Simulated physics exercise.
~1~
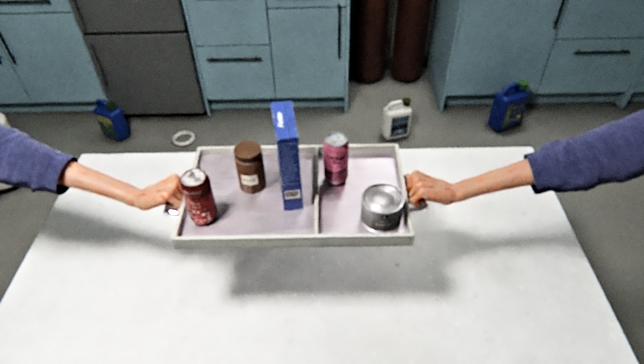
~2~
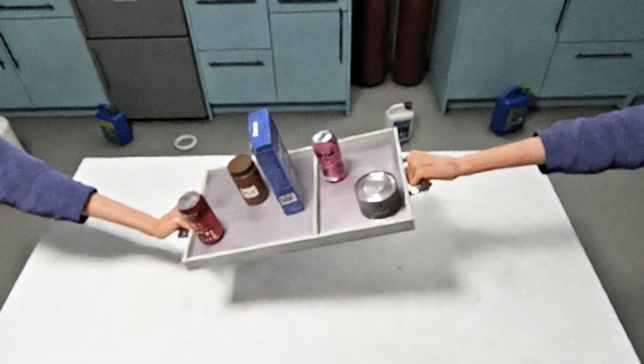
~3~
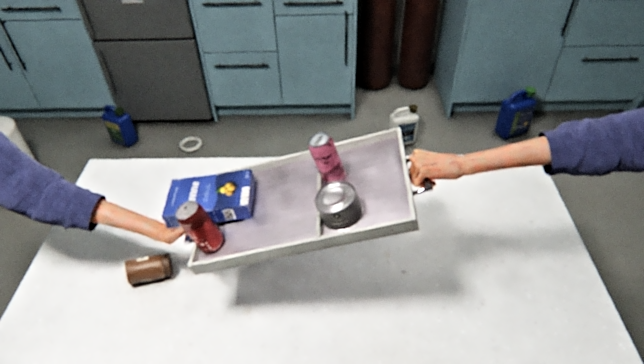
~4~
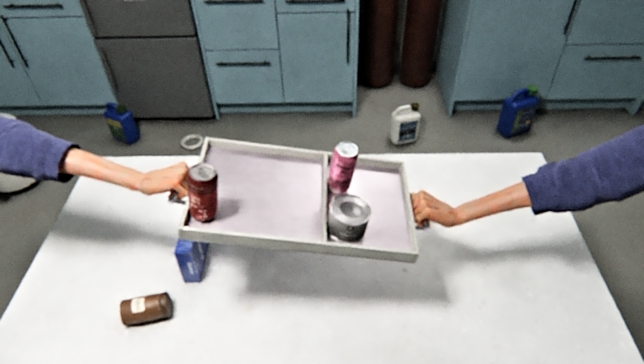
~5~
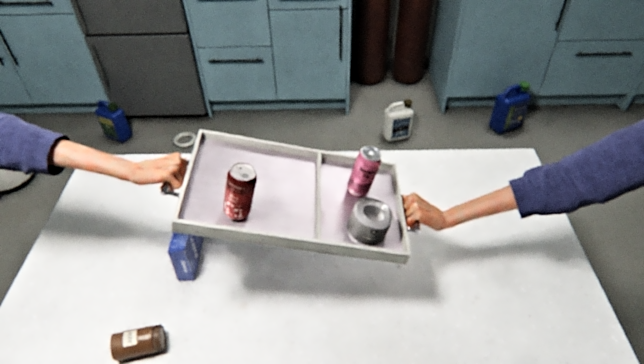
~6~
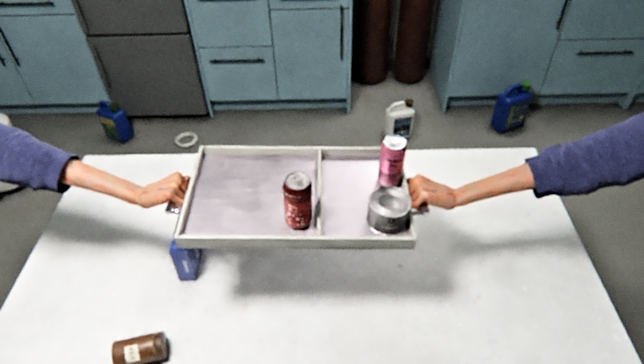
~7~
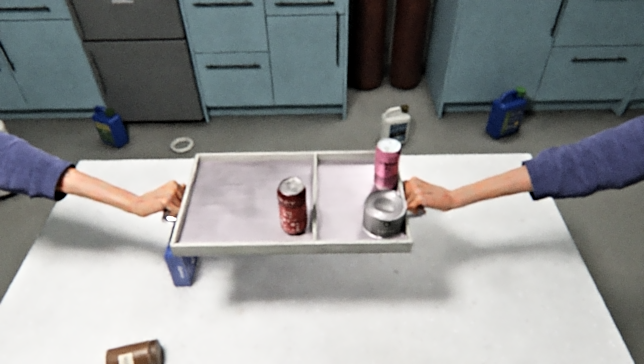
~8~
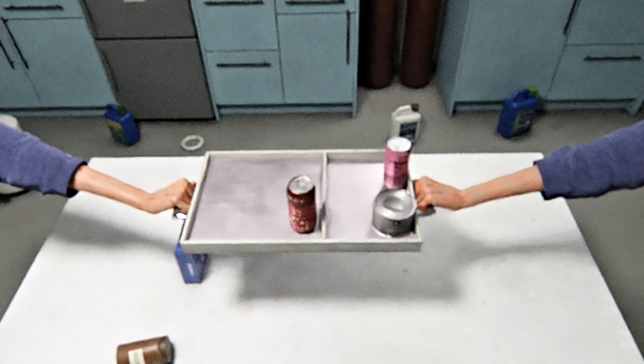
In this clip, two hands tilt a divided tray left side down, and a brown jar and then a blue packet fall onto the white table. The tray tips right, sliding a red can and pink can rightward, then levels with both upright beside a grey tub.
